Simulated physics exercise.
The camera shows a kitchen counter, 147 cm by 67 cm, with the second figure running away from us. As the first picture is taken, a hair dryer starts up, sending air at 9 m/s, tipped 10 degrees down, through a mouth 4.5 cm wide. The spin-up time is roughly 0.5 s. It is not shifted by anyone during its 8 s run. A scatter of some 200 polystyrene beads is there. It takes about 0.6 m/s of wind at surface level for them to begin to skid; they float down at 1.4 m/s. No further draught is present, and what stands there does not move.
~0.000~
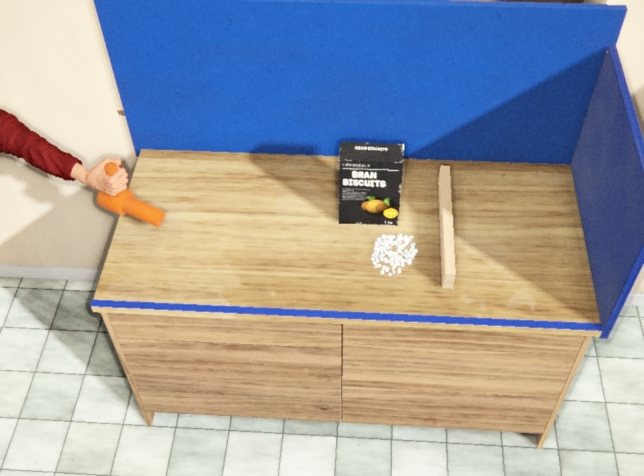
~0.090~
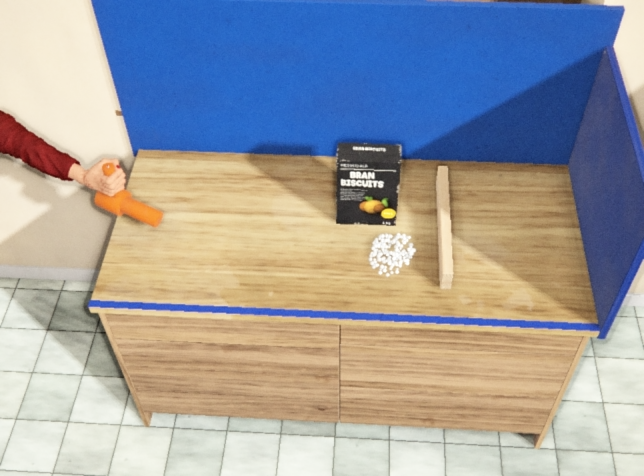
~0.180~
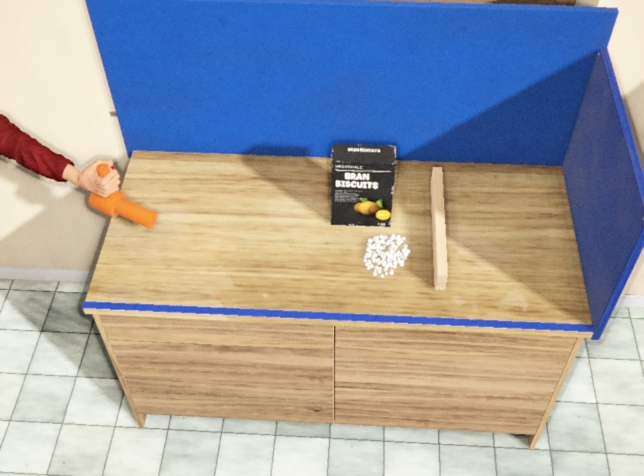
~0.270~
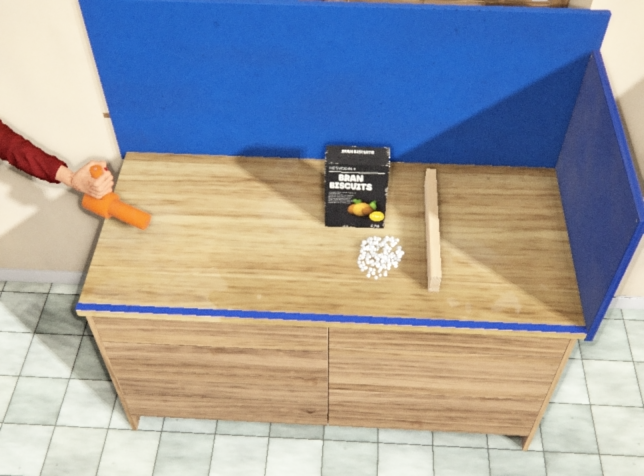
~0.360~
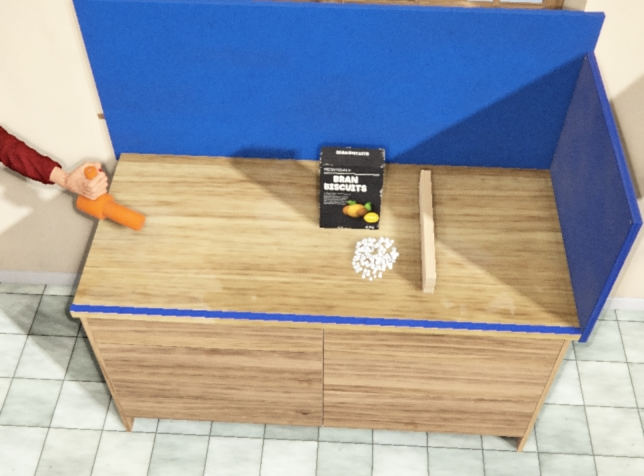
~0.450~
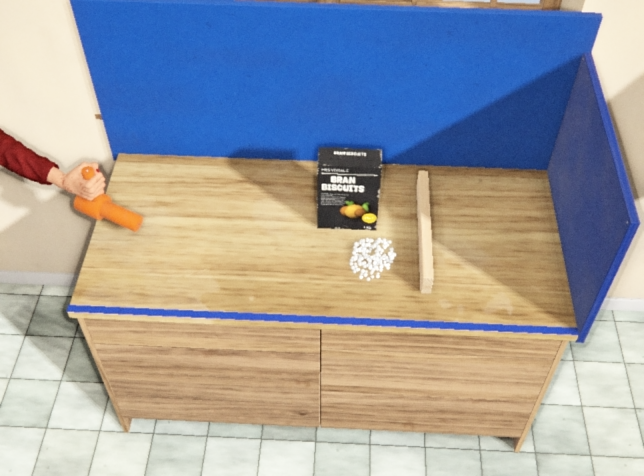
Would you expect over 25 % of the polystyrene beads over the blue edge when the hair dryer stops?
My money says the one-in-four line is respected at that edge.
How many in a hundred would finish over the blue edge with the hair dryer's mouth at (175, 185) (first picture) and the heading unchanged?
In that case roughly 40 percent.
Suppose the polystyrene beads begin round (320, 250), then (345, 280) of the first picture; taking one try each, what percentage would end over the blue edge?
Near 0 % for the first and near 50 % for the second.
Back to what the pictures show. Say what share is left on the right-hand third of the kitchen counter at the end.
Roughly 90 in a hundred.
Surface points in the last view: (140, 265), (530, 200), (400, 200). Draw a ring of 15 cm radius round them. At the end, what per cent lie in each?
Estimates in listed order: 0 %; 0 %; 60 %.
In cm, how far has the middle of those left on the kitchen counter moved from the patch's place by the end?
That works out close to 40 centimetres.
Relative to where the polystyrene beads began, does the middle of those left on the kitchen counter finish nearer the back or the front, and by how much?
Towards the back, some 35 cm.
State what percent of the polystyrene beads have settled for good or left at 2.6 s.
15 %.
After 1.6 s, 2 % are over the blue edge; the middle of those still in play is near (414, 205); 2 % have settled or left.
After 2.6 s, 2 % are over the blue edge; the middle of those still in play is near (413, 185); 14 % have settled or left.
After 4.4 s, 2 % are over the blue edge; the middle of those still in play is near (413, 178); 37 % have settled or left.
After 8.0 s, at the end, 2 % are over the blue edge; the middle of those still in play is near (412, 176).
